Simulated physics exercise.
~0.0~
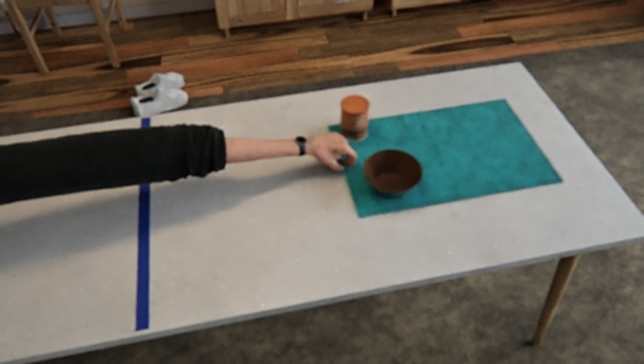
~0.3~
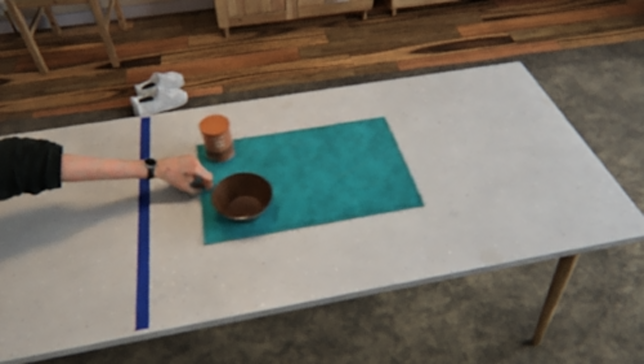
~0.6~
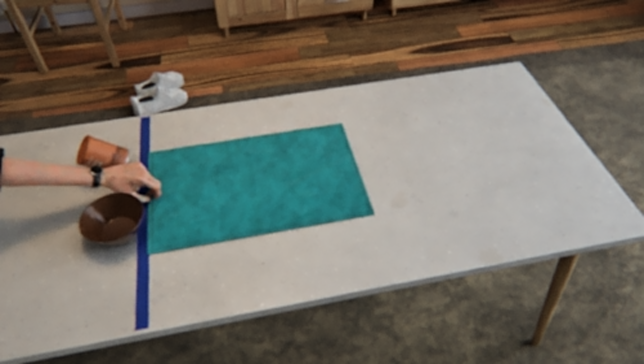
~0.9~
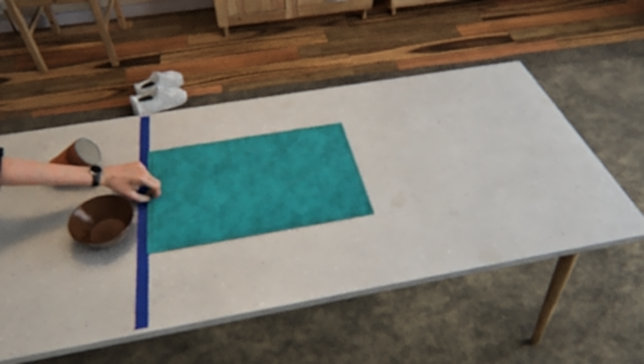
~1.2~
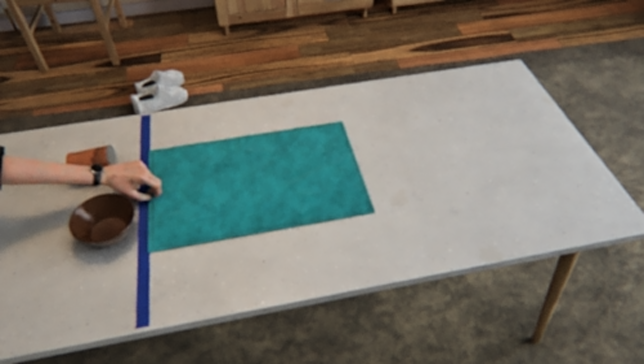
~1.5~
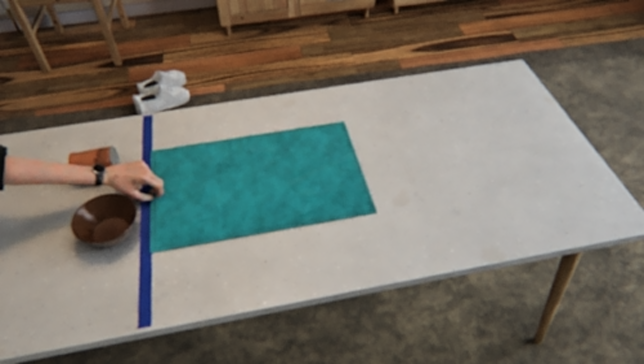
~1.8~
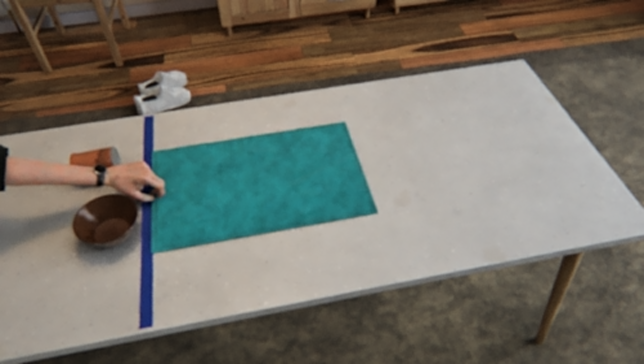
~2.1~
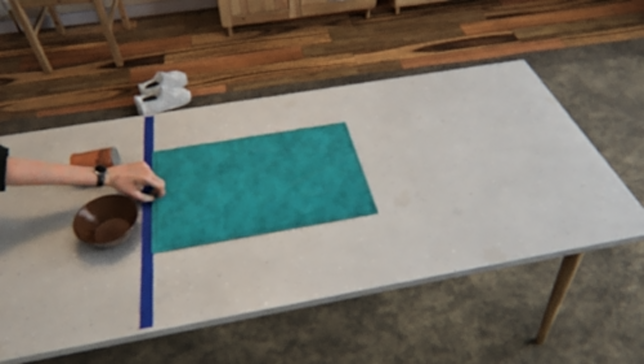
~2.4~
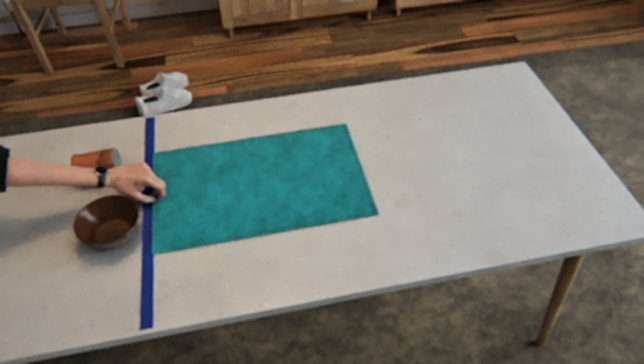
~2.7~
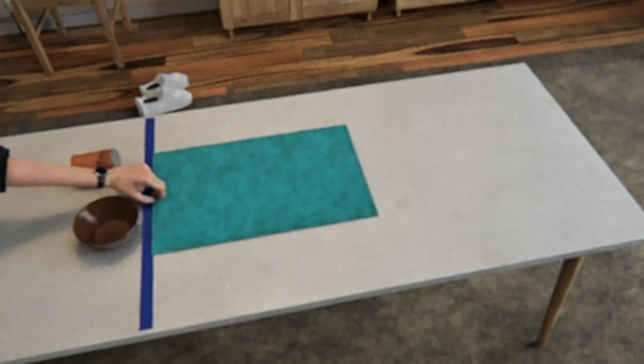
A turquoise place mat carrying an upright orange tin and a brown bowl is pulled leftward across a pale table by a hand reaching in from the left. Mat, tin and bowl travel together toward a strip of blue tape. The hand stops with the mat's leading edge at the tape, but both passengers carry on past it. The tin tips as it leaves the cloth, tumbles and rolls back slightly, while the bowl slides off onto the bare table. At the end, the tin lies on its side behind the wrist, the bowl sits upright beyond the tape, and the hand stays at the empty mat's edge.
